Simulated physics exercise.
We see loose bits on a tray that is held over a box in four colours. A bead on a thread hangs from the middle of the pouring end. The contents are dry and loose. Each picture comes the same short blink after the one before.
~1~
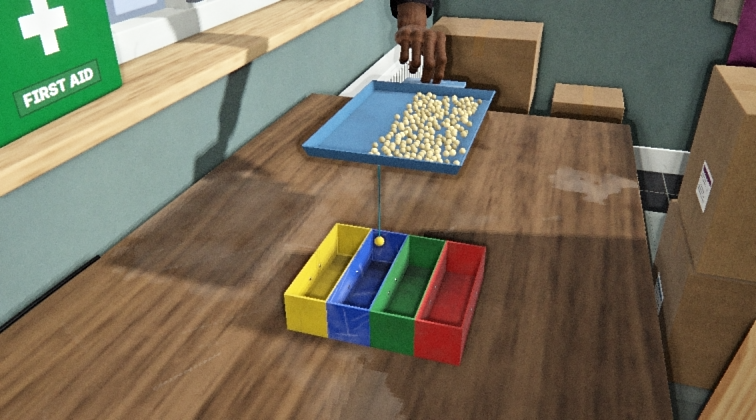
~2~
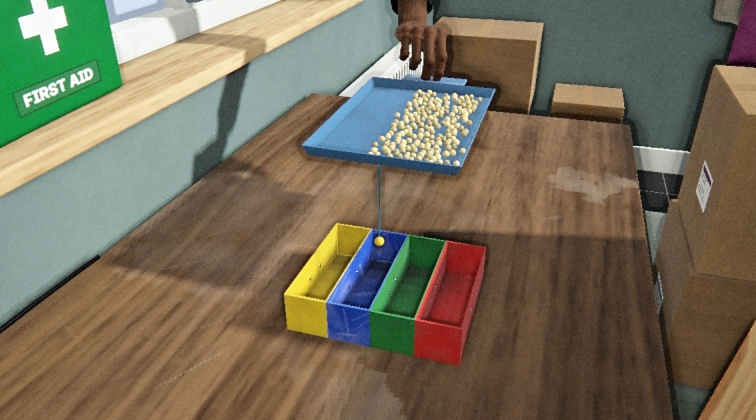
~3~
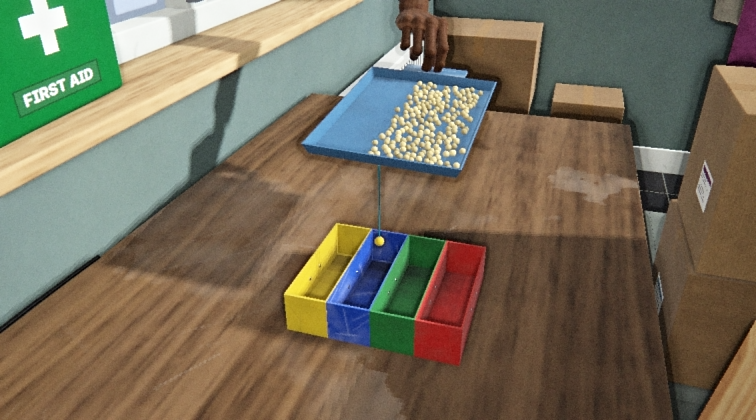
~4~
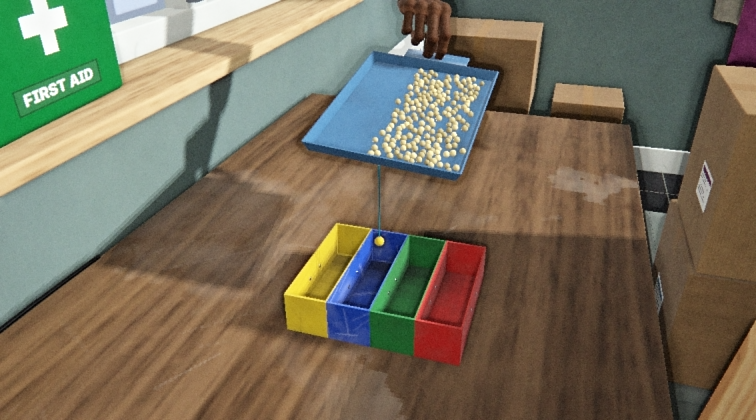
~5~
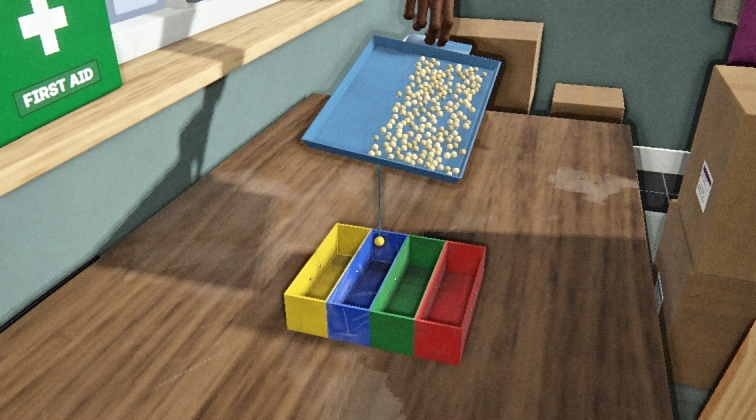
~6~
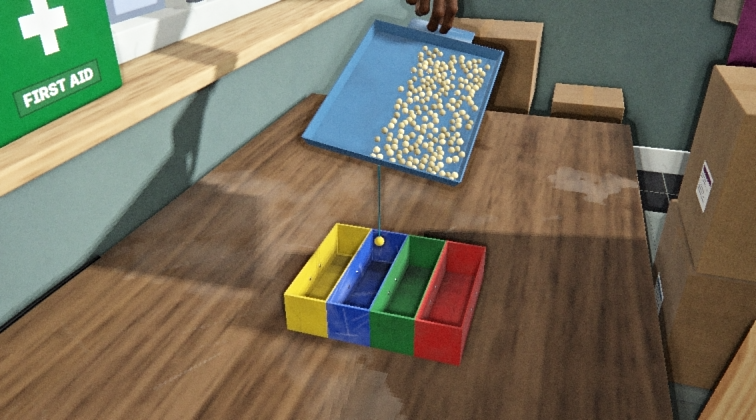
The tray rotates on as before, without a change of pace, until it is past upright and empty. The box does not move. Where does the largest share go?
Most goes to the red cell.
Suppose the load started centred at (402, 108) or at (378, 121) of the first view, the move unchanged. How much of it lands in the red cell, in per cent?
Near 70 % and 70 %.
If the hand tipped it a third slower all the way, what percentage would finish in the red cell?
Some 80 per cent.
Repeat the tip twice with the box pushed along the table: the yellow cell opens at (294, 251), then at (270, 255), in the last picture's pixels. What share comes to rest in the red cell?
The first gives 20 %, the second 0 %.
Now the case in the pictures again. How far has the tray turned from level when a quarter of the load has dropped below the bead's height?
Around 70° of tilt.
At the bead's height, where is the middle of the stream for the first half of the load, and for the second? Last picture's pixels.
At about (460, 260), then at (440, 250).
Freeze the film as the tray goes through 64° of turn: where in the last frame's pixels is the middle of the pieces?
Around (446, 190).
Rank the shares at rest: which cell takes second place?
The runner-up: The green cell.
Shortly afterwards, tray tipped steeply; near two thirds on the tray; a little in the red cell; only a few in the green cell; near a quarter falling or outside the box.
Next, tray tipped past a quarter turn; only a few on the tray; near two thirds in the red cell; near a quarter in the green cell; a little falling or outside the box.
Some moments later, tray tipped past a quarter turn; the bulk in the red cell; near a quarter in the green cell; a little falling or outside the box.
In the end, tray tipped past a quarter turn; the bulk in the red cell; near a quarter in the green cell; none at all in the blue cell; none at all in the yellow cell; a little outside the box.
